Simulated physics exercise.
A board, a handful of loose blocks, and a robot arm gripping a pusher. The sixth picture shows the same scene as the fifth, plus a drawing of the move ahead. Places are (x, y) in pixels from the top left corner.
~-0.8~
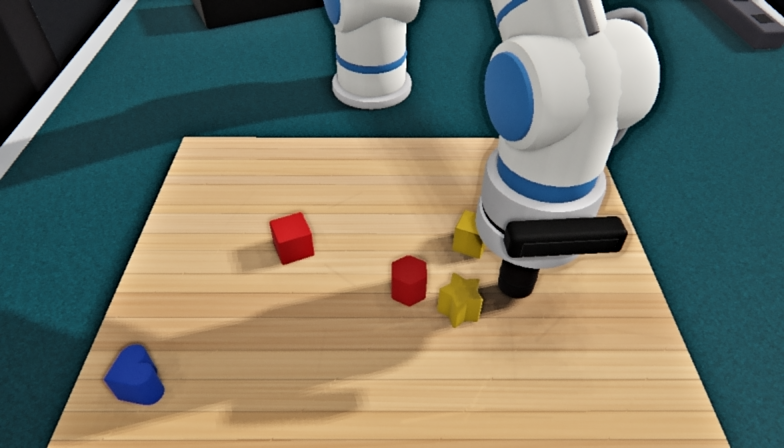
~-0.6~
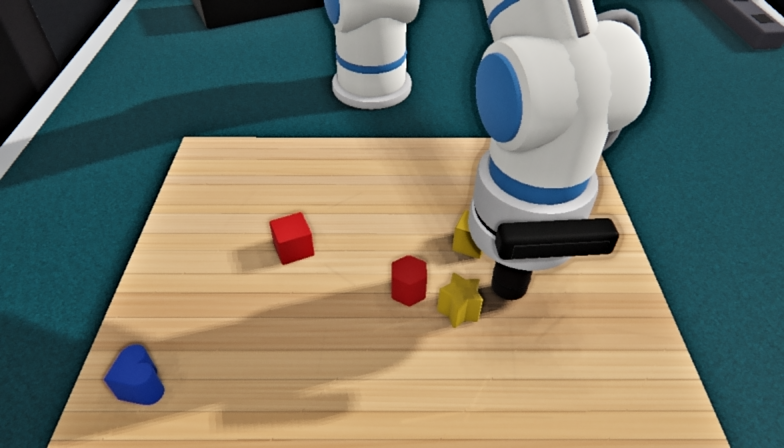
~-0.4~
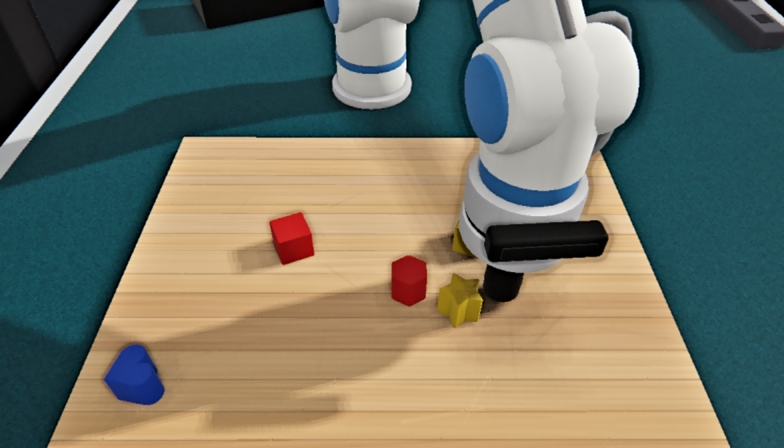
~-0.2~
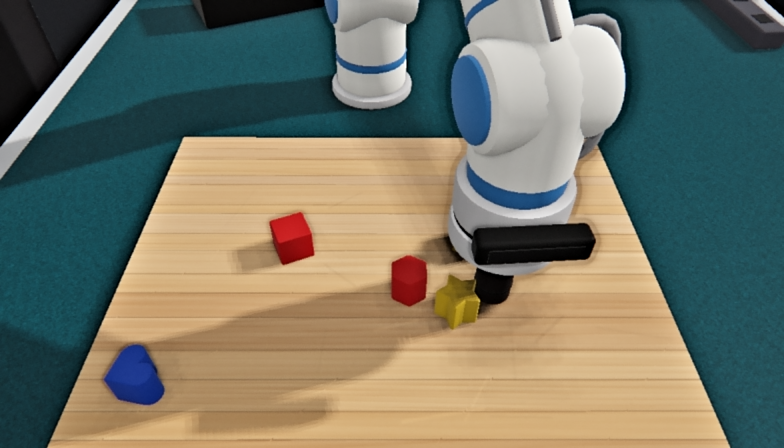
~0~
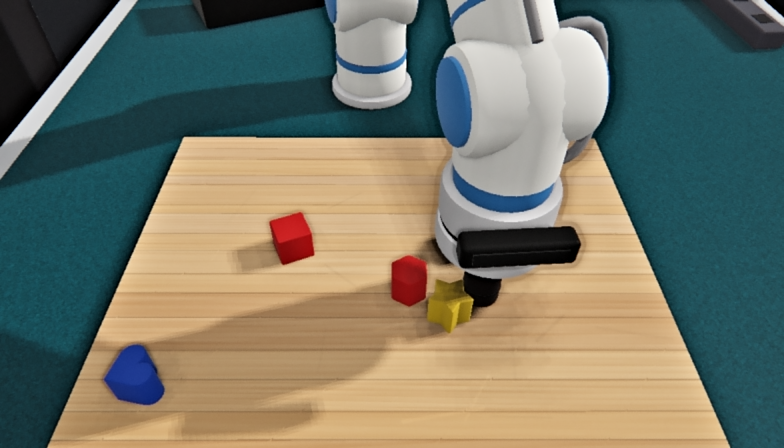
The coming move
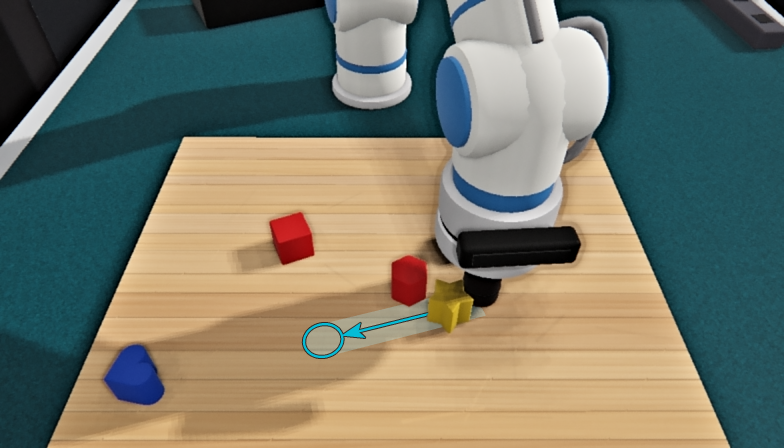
On a wooden board, a robot arm moving its black pusher left, nudging a yellow star slightly toward a red hexagonal block.
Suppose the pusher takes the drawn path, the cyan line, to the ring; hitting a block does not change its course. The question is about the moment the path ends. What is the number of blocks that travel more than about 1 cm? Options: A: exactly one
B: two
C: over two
A - exactly one.
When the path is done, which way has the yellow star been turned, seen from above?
It is turned anticlockwise.
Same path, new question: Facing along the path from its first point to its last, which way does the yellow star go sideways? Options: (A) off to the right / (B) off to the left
B: Off to the left.
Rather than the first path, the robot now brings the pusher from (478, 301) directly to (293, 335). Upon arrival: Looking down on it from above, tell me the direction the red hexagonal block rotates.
Its rotation is clockwise.
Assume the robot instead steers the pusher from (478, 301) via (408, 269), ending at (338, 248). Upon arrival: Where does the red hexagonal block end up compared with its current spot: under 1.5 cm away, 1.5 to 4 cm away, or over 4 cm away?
The red hexagonal block moves 1.5-4 cm.
Drawn move, in a line from (478, 301) to (323, 340).
On the path given first. One third of the way, pusher at (429, 307); yellow star at (400, 307), turned 15° anticlockwise.
Two thirds of the way, pusher at (377, 320); red hexagonal block at (405, 267), turned 10° clockwise; yellow star at (346, 323), turned 20° anticlockwise.
At the end, pusher at (322, 333); red hexagonal block at (405, 267), turned 10° clockwise; yellow star at (294, 343), turned 35° anticlockwise; yellow four-sided block still.
